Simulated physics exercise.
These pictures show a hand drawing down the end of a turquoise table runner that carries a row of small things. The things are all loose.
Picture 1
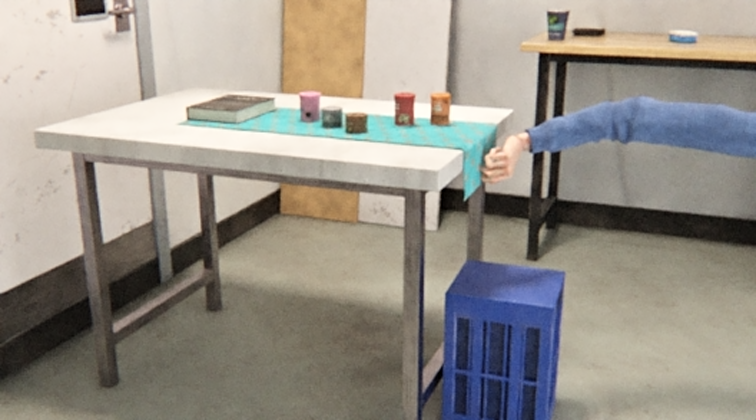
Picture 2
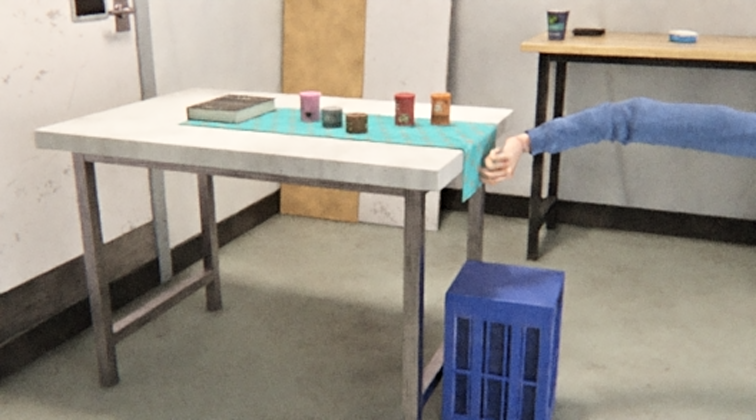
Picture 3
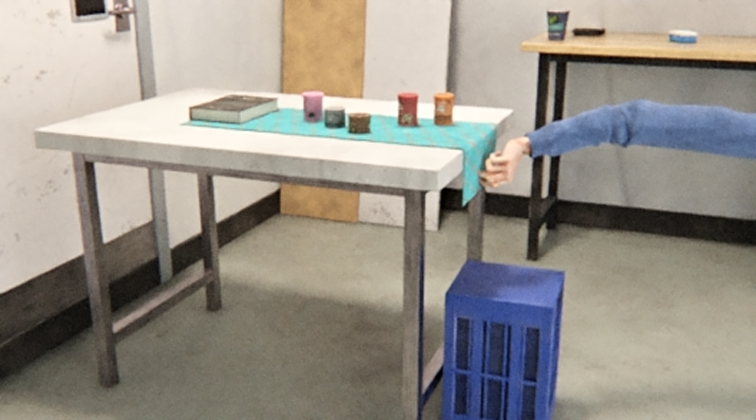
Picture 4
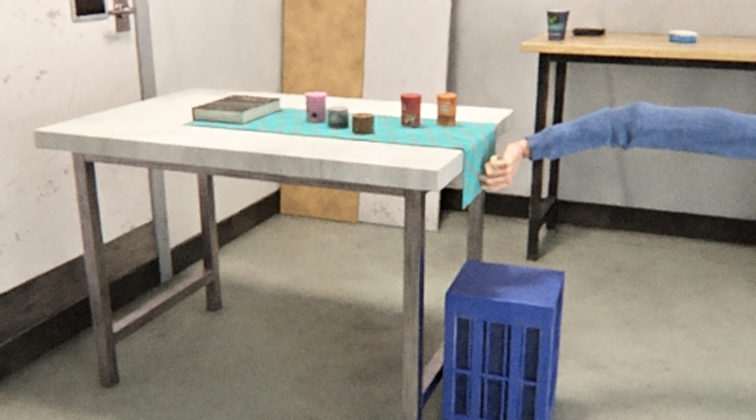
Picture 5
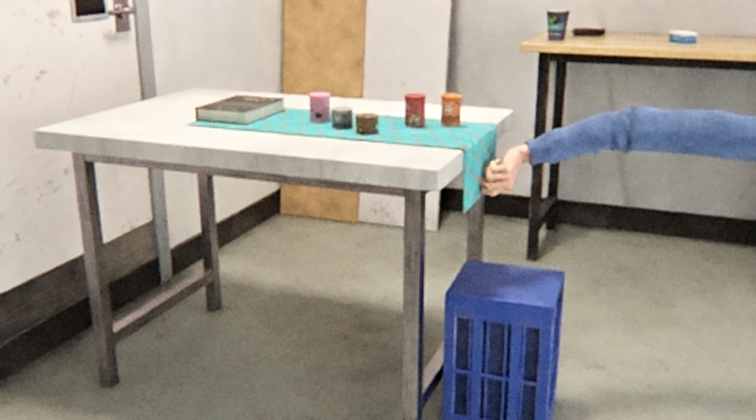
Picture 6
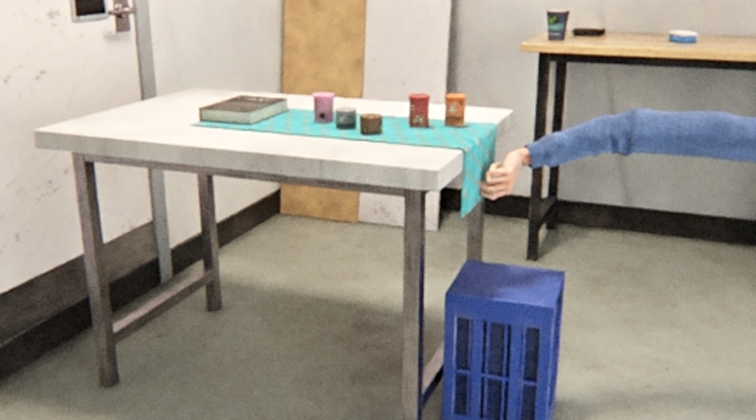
A plain room with pale walls and a grey floor is seen from a fixed, slightly raised view. On a white table, a turquoise runner carries a dark book, a pink can, grey and brown pots, and red and orange cans, with a blue crate below right. A blue-sleeved hand at right slowly draws the runner's hanging end down, and the items slide slightly right together.
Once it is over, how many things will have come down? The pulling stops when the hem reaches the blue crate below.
By then two will have come down.
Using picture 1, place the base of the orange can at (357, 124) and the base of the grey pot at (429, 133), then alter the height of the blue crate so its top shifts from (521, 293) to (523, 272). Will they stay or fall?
As for the orange can, it stays in place; as for the grey pot, it leaves the top.
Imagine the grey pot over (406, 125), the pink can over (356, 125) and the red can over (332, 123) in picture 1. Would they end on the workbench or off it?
Outcome: Grey pot falls away, pink can stays, red can stays.
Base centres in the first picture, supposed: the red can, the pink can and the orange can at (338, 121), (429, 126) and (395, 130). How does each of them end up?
As for the red can, it stays where it is; the pink can tips off; the orange can tips off.
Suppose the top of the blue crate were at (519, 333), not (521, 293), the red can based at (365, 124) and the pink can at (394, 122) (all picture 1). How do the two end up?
In the end the red can gets dislodged; meanwhile the pink can gets dislodged.
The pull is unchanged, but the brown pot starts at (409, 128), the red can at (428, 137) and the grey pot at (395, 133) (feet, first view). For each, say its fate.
The brown pot ends up off; the red can ends up off; the grey pot ends up off.
Early on, hem near (480, 237); all still up.
Midway, hem on the crate; orange can gone.
Finally, hem on the crate; orange can and red can gone. The workbench loses two.
